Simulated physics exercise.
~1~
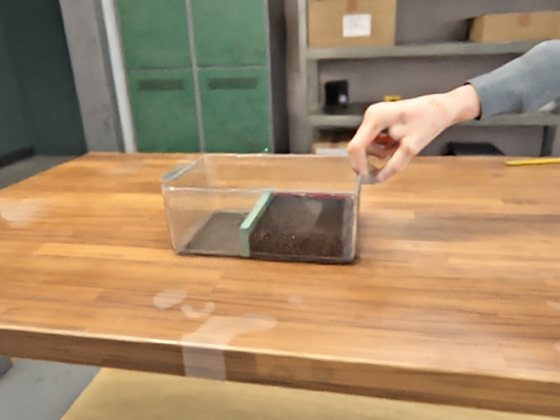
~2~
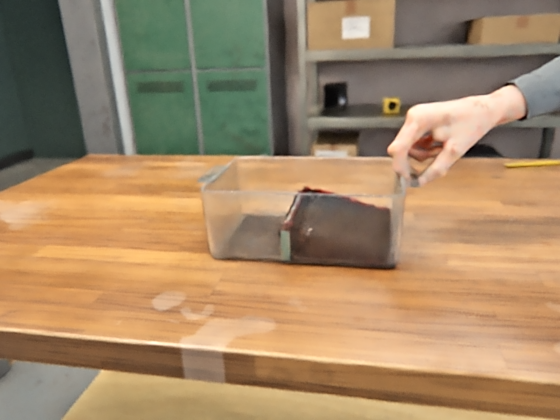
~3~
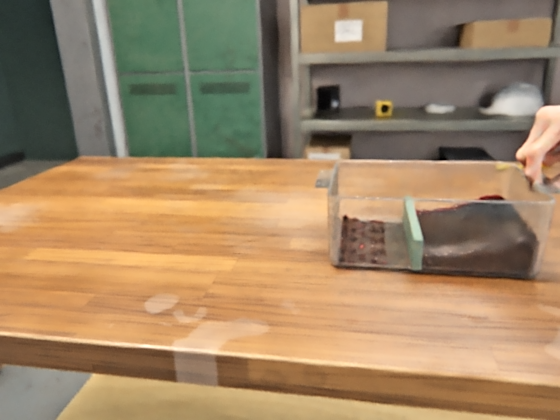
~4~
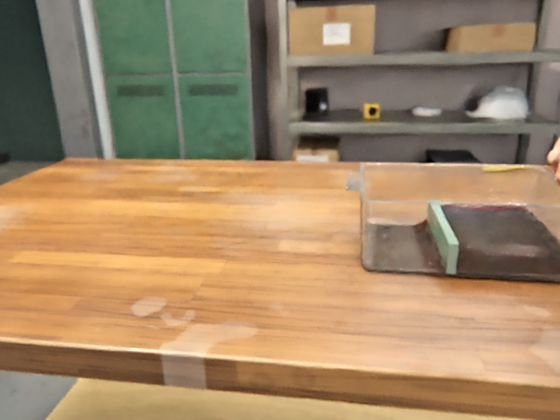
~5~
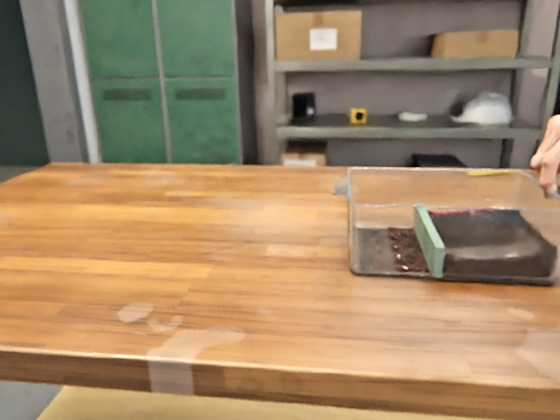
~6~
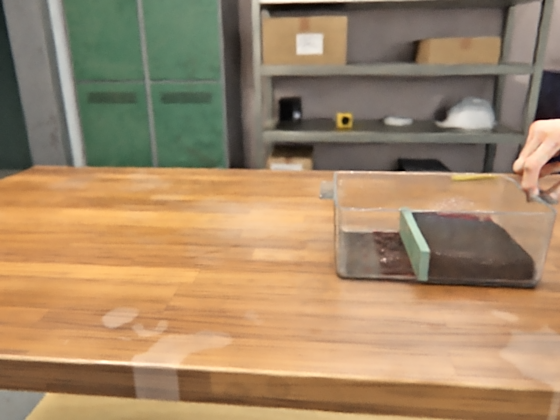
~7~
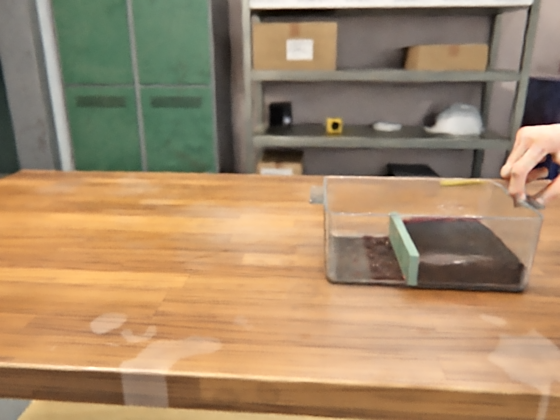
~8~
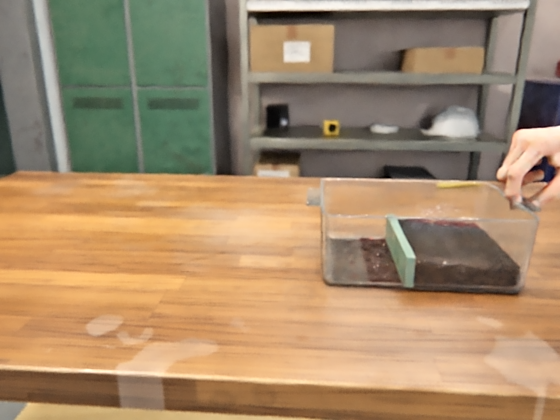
A clear box slides right under a hand, its dark wine sloshing slightly past the divider.
